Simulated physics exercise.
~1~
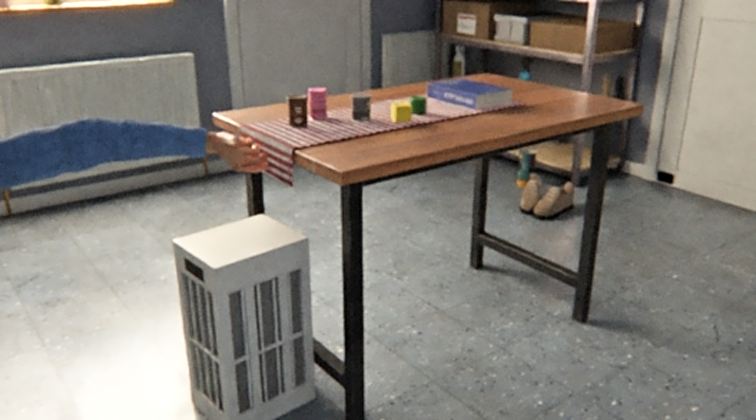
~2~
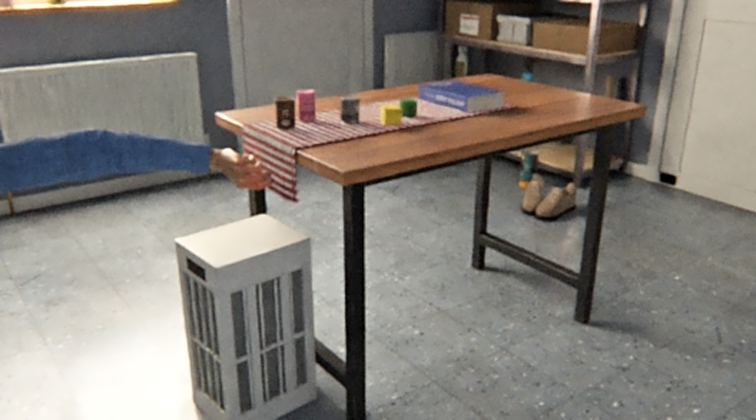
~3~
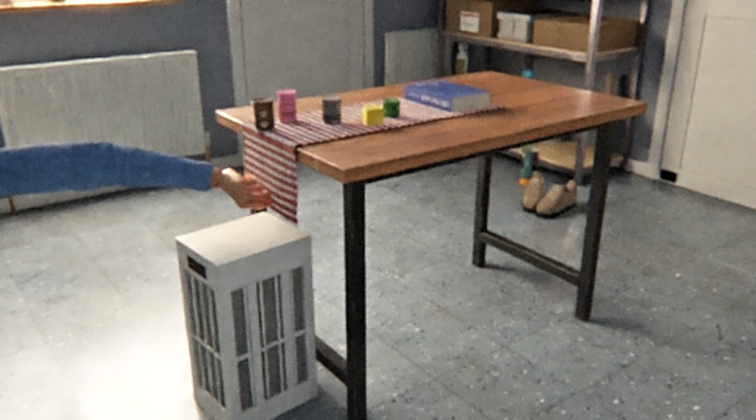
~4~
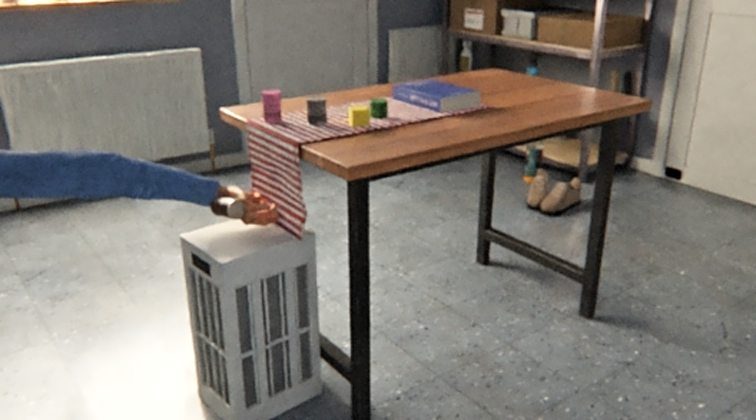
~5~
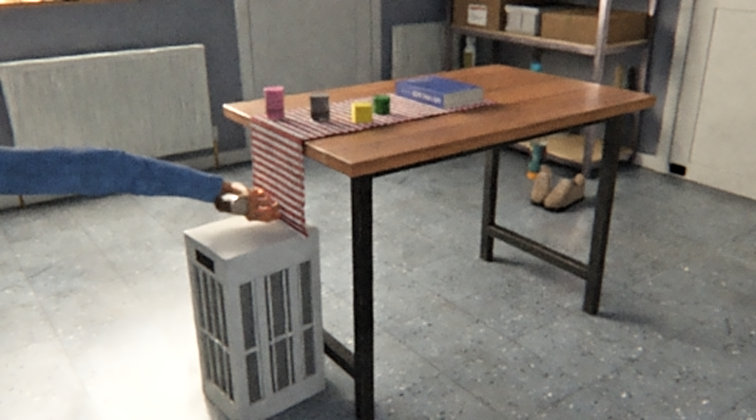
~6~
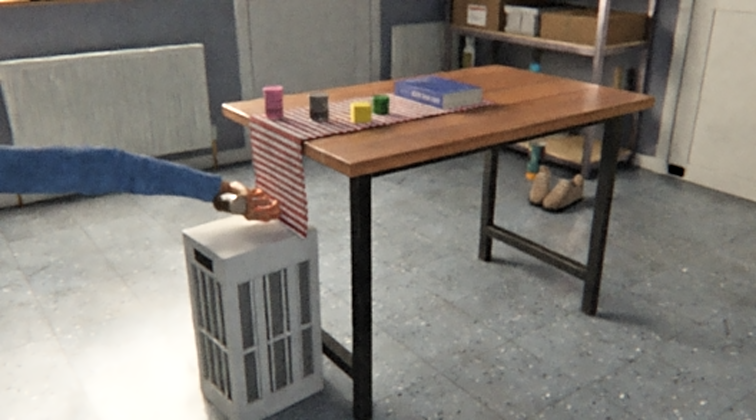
At first, a striped red cloth lies along a wooden table, carrying a blue book and several small items, while a hand in a blue sleeve grips its end at the left. The hand draws the cloth down over the left edge, and everything on it rides left together. The brown can, leading the row, comes right up to the edge. As the hand pulls lower, that can leaves the tabletop. The pull stops with the hem at the white crate, and the pink can, grey can, yellow cube, green item and book remain on the table.
